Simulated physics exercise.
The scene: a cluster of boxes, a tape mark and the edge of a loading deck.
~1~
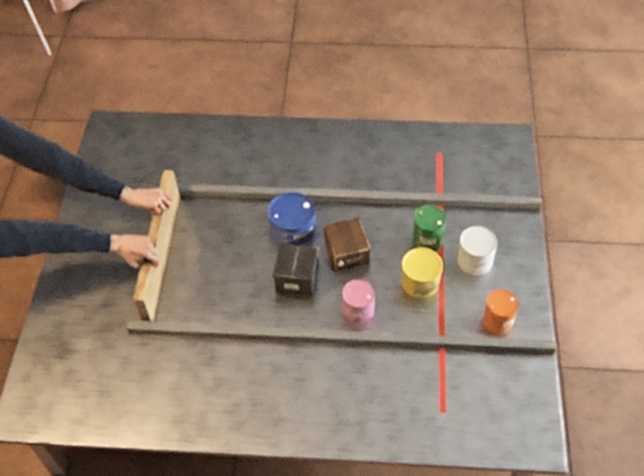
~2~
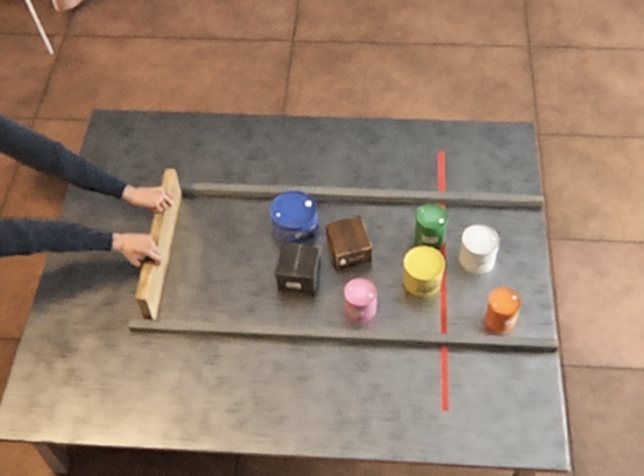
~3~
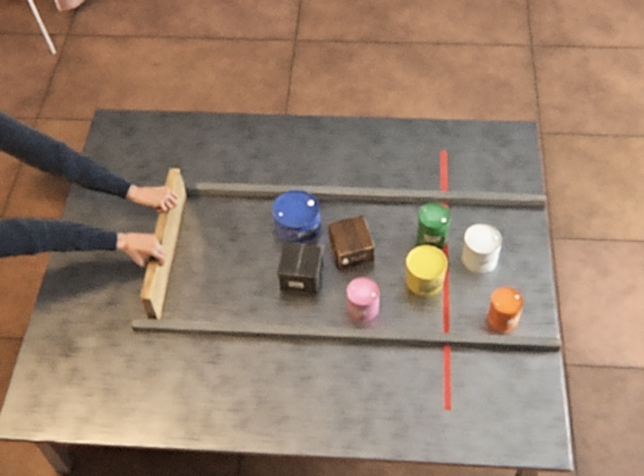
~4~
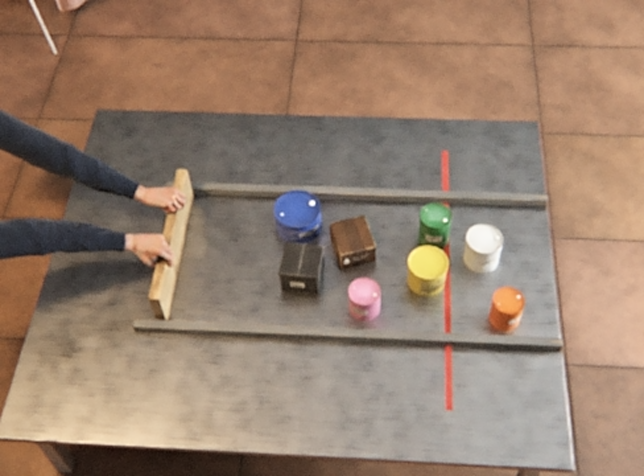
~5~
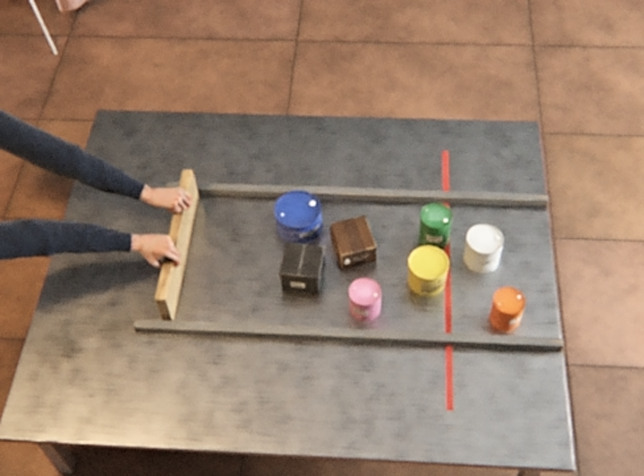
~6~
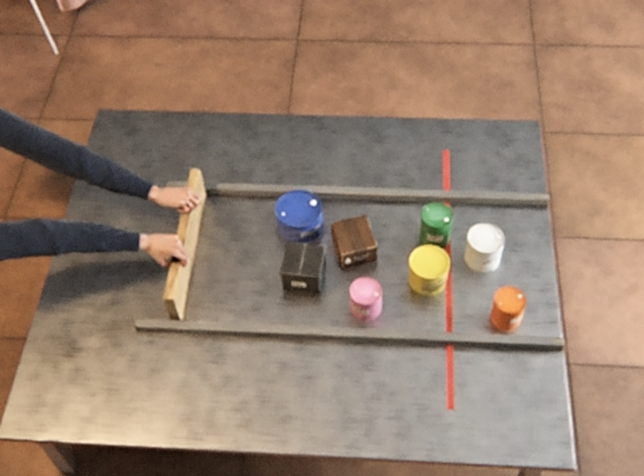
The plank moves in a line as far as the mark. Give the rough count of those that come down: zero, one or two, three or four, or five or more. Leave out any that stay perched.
The number that fall off is zero.
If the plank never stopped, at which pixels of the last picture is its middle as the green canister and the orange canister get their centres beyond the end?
For the green canister at (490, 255), for the orange canister at (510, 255).
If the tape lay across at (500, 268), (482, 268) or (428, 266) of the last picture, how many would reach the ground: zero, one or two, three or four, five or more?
One after another: Three or four; just one or two; none at all.
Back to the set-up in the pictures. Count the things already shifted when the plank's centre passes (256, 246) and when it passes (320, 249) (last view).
The counts are 0 and 3.
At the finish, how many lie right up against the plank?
That makes 3.
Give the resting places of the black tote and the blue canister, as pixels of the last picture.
The black tote at (469, 274), the blue canister at (472, 221).
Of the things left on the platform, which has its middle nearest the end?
That is the white canister.
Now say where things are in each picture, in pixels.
The first picture shows orange canister (500, 312); white canister (477, 251); green canister (429, 229); plank (158, 245); tape (441, 269).
The second picture shows white canister (479, 249); plank (160, 243).
The third picture shows green canister (433, 227); pink canister (363, 299).
The fourth picture shows orange canister (507, 309); blue canister (298, 217).
The fifth picture shows white canister (483, 249); yellow pail (428, 272).
The sixth picture shows orange canister (508, 308); white canister (484, 248); green canister (436, 226); plank (186, 244); tape (448, 266).
Soon after, none off yet; orange canister at rest near (508, 308); white canister at rest near (484, 248); green canister at rest near (436, 226).
After that, none off yet; orange canister at rest near (508, 308); white canister at rest near (484, 248); green canister displaced a little near (448, 224).
In the end, the number that fall off is zero.
